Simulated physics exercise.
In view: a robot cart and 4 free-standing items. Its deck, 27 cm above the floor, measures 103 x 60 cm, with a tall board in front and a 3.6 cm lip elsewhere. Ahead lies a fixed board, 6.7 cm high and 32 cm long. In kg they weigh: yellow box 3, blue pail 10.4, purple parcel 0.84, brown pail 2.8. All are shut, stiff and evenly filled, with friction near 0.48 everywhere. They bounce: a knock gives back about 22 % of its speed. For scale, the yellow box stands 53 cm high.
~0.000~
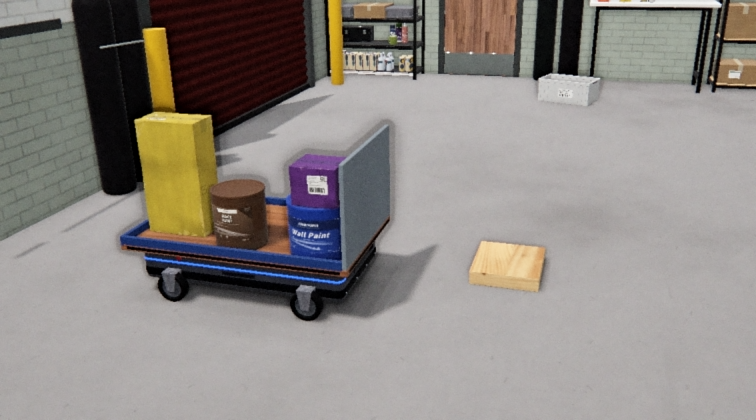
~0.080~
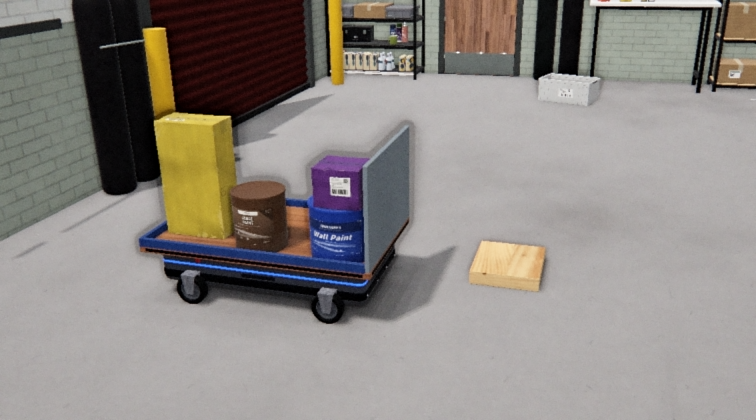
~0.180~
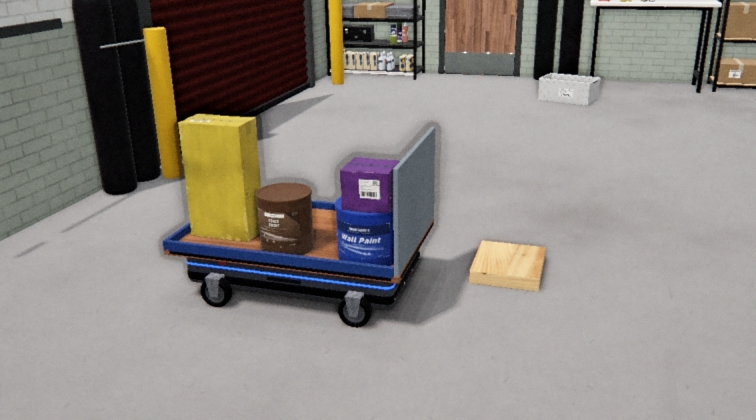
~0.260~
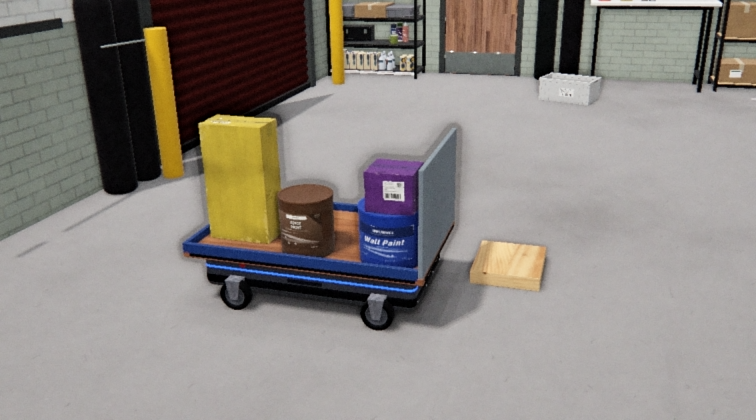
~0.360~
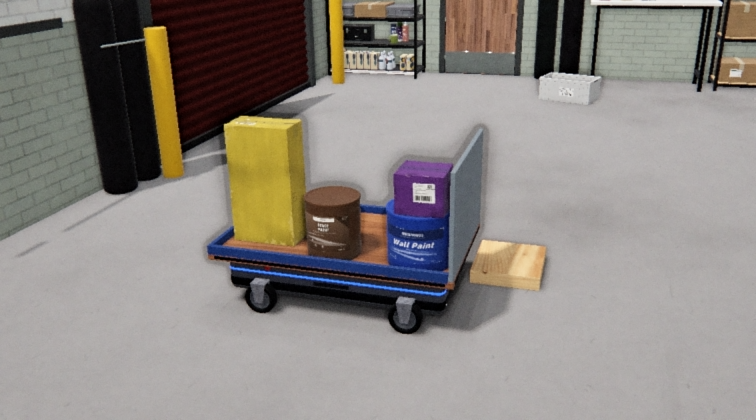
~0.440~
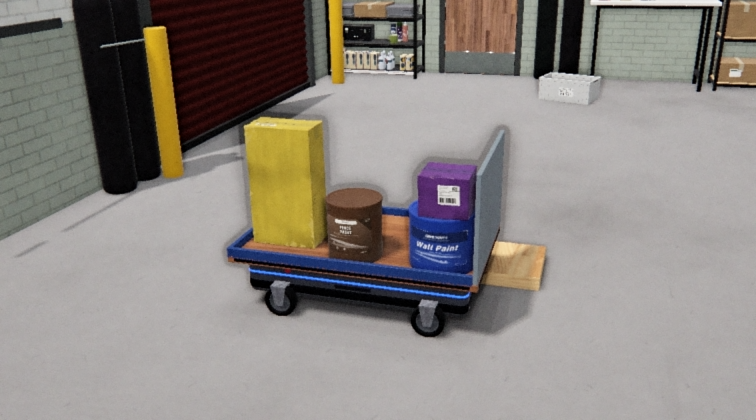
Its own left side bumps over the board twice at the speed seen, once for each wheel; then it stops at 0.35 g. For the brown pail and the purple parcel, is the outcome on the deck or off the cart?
The brown pail remains on the deck; the purple parcel gets thrown off.
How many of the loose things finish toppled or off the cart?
In all, 1.
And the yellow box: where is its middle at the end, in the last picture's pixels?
At about (664, 212).
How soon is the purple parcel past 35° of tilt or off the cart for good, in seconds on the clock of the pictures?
At about 0.9 s.
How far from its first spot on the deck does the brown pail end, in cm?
About 2 cm.
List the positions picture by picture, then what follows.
In the first frame, 0 cm covered; brown pail (240, 216); purple parcel (321, 181).
In the second frame, 10 cm covered; yellow box (199, 176); blue pail (342, 227).
In the third frame, 22 cm covered; yellow box (223, 178); blue pail (369, 229).
In the fourth frame, 31 cm covered; yellow box (243, 179); blue pail (392, 231).
In the fifth frame, 43 cm covered; yellow box (268, 181); blue pail (420, 234).
In the sixth frame, 53 cm covered; brown pail (355, 226); purple parcel (448, 191).
After 0.84 s, 101 cm covered; purple parcel leaning 7° near (542, 211); brown pail slid 2 cm near (465, 239); yellow box leaning 5°.
After 1.14 s, 137 cm covered; purple parcel now off the cart; brown pail leaning 4° near (562, 246); yellow box leaning 8°.
After 1.54 s, 185 cm covered; brown pail slid 2 cm near (703, 264); yellow box leaning 6°.
At rest (2.4 s), off the cart, purple parcel; the other 3 in place, give or take 10 cm.
